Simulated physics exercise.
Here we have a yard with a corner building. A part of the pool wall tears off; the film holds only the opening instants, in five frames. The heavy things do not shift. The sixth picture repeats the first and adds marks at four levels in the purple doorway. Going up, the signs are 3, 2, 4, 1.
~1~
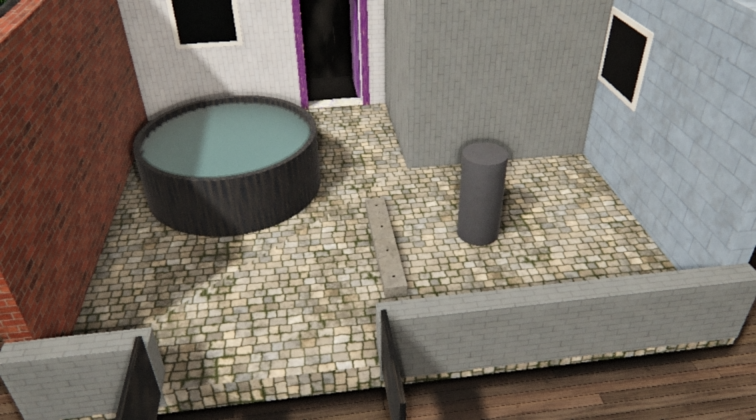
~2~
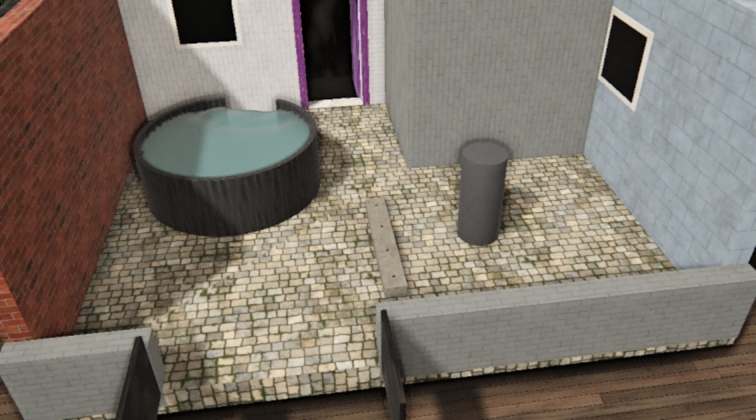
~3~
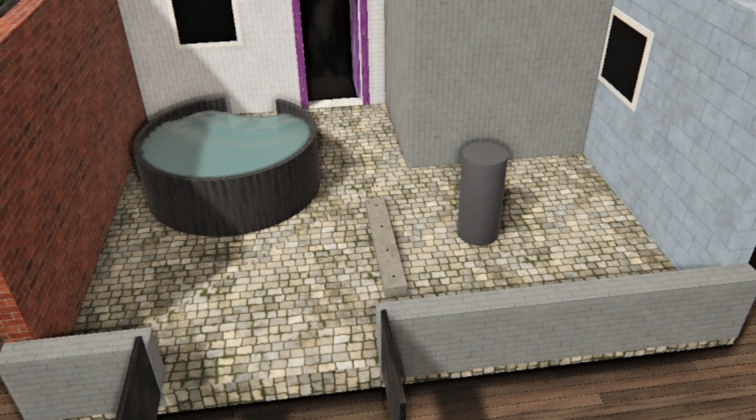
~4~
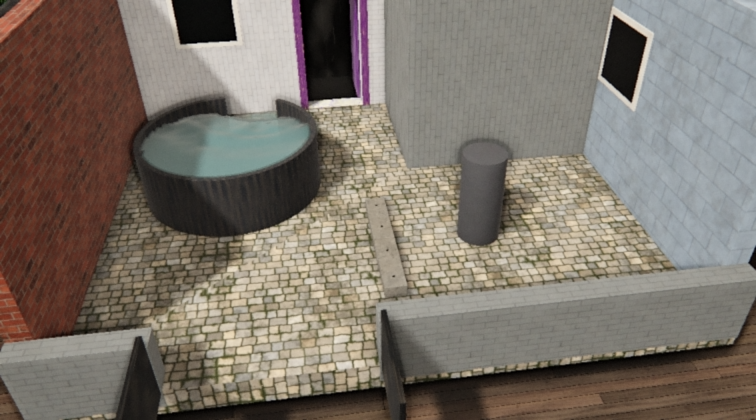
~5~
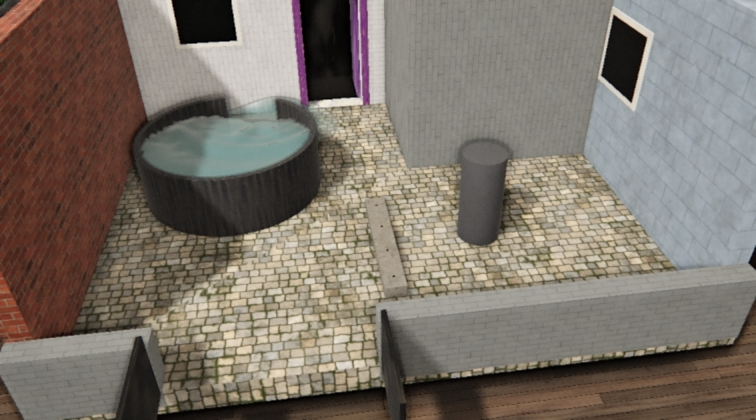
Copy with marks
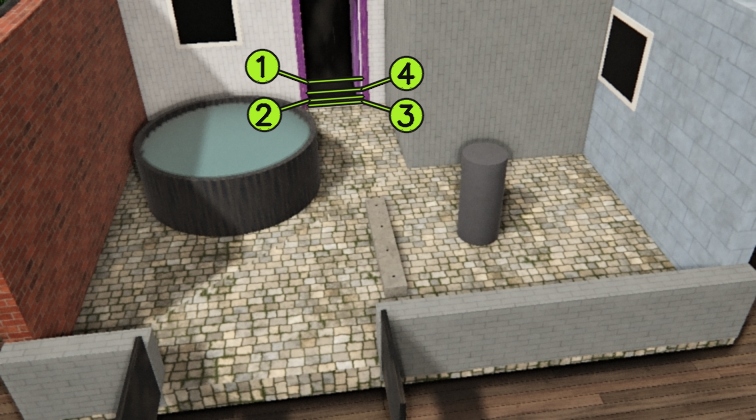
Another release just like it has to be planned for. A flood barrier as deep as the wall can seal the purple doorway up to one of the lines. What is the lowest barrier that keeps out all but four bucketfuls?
4.
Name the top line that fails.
Line 2.
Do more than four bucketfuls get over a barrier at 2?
Yes.
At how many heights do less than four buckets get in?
Two of the four.
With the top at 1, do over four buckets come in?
No, that is safe.
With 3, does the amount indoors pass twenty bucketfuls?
Yes.
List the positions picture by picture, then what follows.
The first frame shows water in the pool at rest, its middle at (228, 138); foot of the purple doorway at (336, 107); open gate at (265, 311).
In the second frame, water covers 1 % of the ground, its front hidden from here.
In the third frame, water covers 3 % of the ground, its front hidden from here.
In the fourth frame, 6 % of the ground under water, visible out to (295, 114).
In the fifth frame, 9 % of the ground under water, visible out to (320, 107).
In lime, 1 at (334, 80); 2 at (335, 98); 3 at (336, 103); 4 at (335, 91); from the bottom up 3, 2, 4, 1.
With 1, nothing gets over.
With 2, about 10 bucketfuls get in.
With 3, dozens of bucketfuls pour in.
With 4, a splash gets over, under a bucket.
